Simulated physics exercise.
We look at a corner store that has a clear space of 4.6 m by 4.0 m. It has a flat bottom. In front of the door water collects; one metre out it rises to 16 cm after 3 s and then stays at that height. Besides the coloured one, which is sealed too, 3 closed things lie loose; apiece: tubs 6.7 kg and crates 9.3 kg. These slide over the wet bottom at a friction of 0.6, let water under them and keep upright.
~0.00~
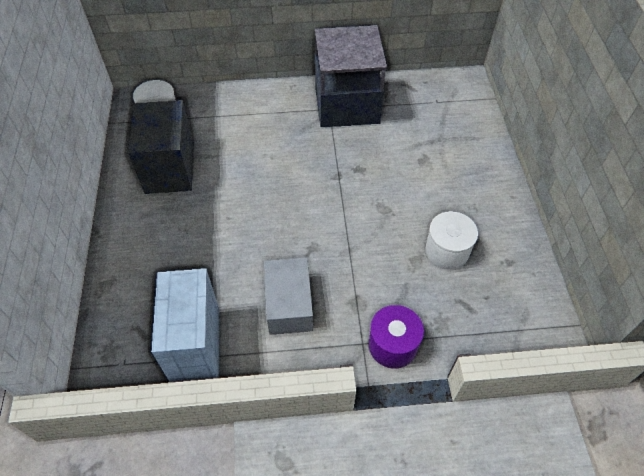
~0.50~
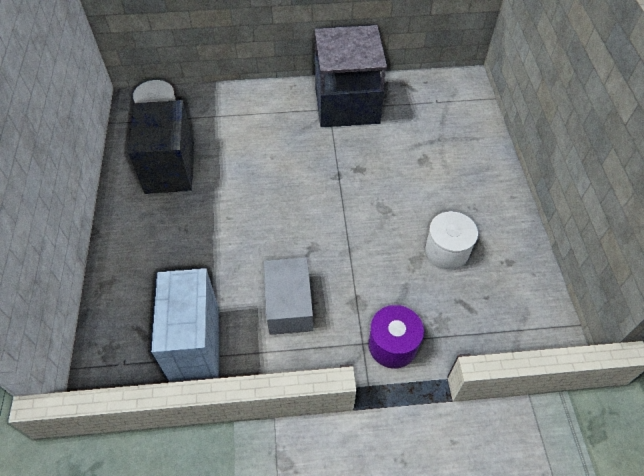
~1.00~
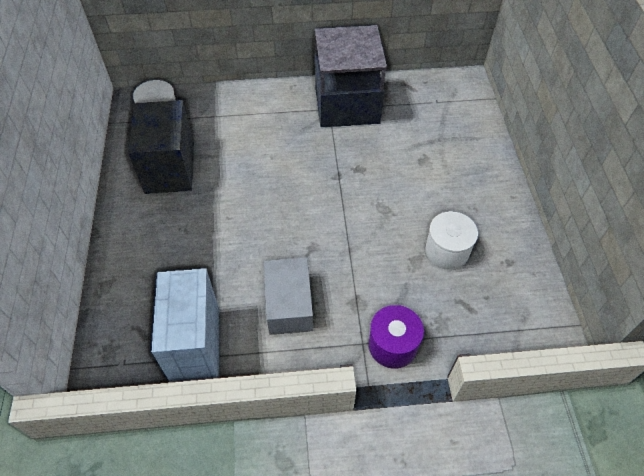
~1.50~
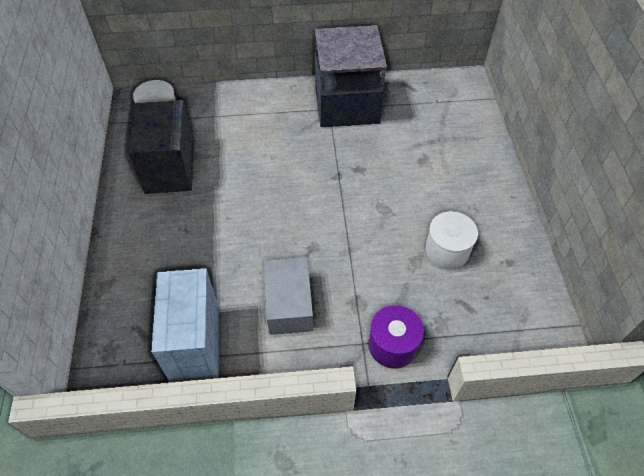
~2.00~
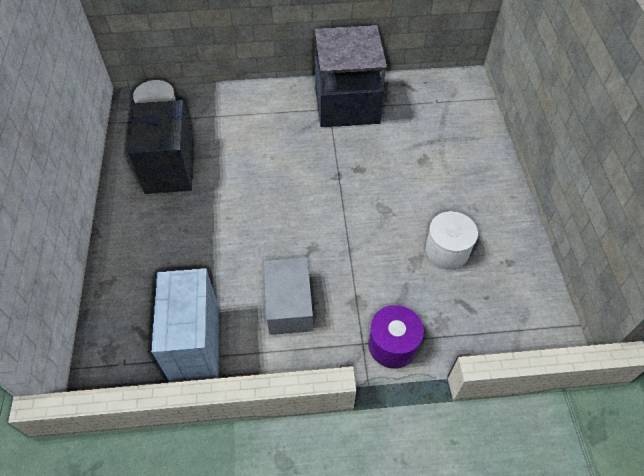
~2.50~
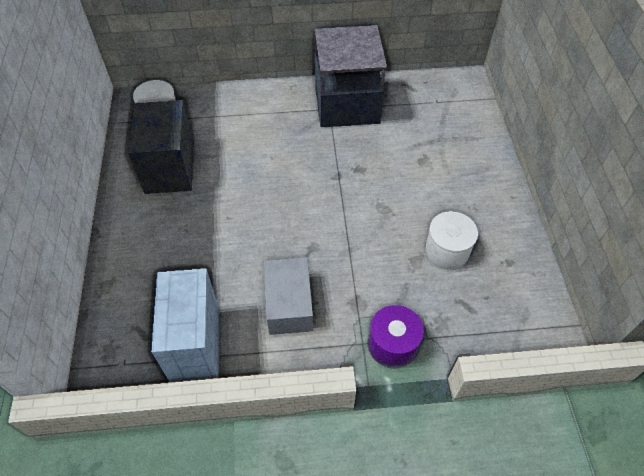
Greenish water spreading across the paving outside a walled room and into its doorway, while the purple tub and other objects stay still.
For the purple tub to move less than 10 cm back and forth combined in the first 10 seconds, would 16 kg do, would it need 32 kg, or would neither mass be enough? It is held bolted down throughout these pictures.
Larger mass.
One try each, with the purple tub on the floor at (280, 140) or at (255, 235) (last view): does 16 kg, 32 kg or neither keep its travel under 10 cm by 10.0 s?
In order: Even the lighter mass works; even the lighter mass works.
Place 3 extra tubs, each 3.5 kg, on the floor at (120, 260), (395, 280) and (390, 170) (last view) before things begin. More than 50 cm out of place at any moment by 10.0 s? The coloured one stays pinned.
Note, in sequence: Not exceeded, not exceeded, not exceeded.
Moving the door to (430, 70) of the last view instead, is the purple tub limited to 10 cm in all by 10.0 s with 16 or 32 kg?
Okay, so the light mass does it.
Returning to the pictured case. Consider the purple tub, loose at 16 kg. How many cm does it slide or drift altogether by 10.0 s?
Some 40 centimetres of travel in total.
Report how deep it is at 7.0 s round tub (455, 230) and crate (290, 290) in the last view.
Close to 2 and 3 centimetres.
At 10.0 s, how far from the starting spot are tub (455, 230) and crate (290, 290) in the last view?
Net displacement, in order: 5 cm; 80 cm.
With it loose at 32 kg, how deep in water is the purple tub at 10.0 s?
Depth: Approx. 6 cm.
After 3.5 s the purple tub would be 11 cm from its start with 16 kg and 0 cm from its start with 32 kg; 7 cm of water round it then.
After 4.5 s the purple tub would be 39 cm from its start with 16 kg and 0 cm from its start with 32 kg; 7 cm of water round it then.
After 7.0 s the purple tub would be 39 cm from its start with 16 kg and 0 cm from its start with 32 kg; 6 cm of water round it then.
After 10.0 s the purple tub would be 39 cm from its start with 16 kg and 0 cm from its start with 32 kg; 6 cm of water round it then.
